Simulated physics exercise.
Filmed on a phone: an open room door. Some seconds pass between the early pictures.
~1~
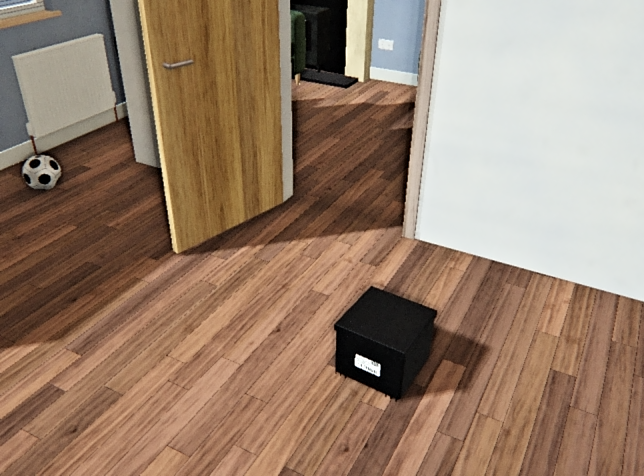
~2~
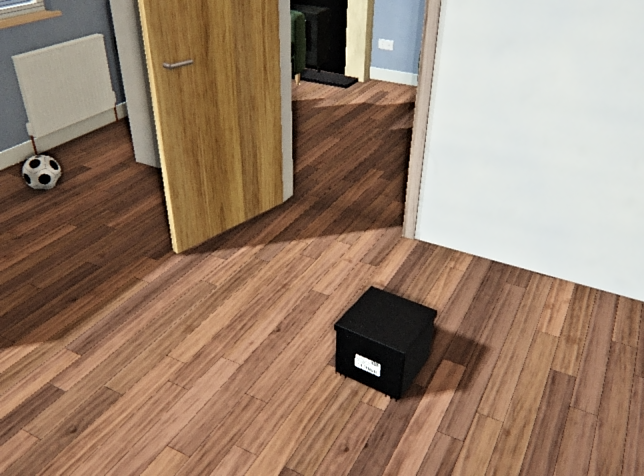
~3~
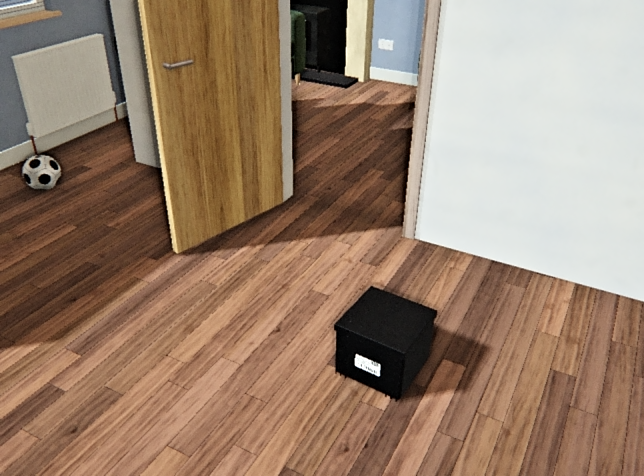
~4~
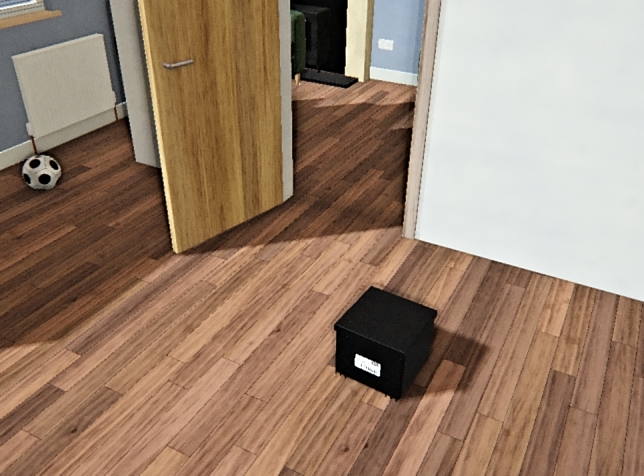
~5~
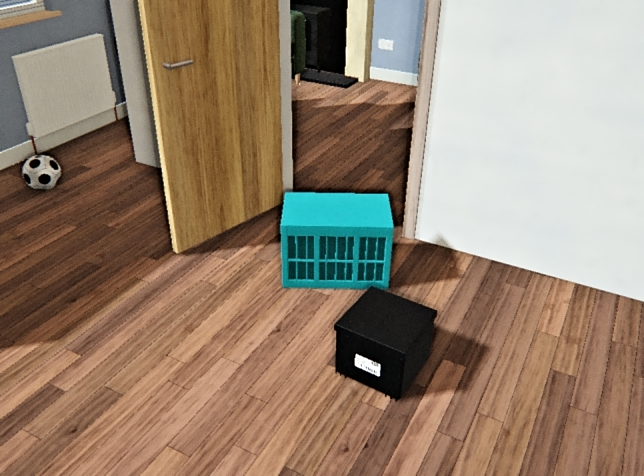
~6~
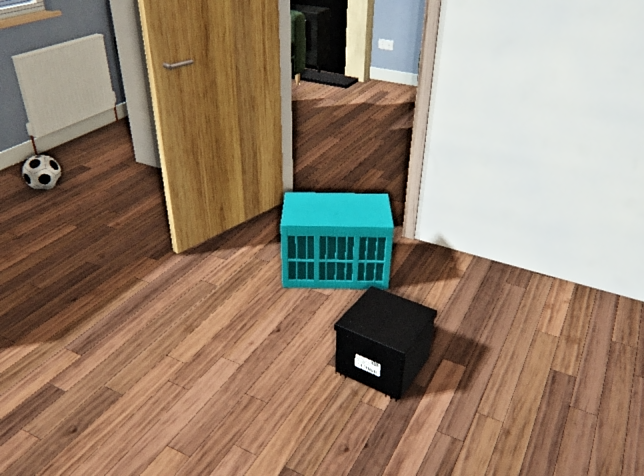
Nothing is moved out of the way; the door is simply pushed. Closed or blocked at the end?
The door jams.
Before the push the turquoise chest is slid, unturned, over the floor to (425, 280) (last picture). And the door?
Then it closes.
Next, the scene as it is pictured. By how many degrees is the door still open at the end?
Some 55° open.
Then, 0.60 s later than the last frame, door at 87°.
Then, 1.00 s later than the last frame, door at 65°.
When it is over, door at 57°; both as before. End places, in pixels of the last picture, turquoise chest near (341, 240).
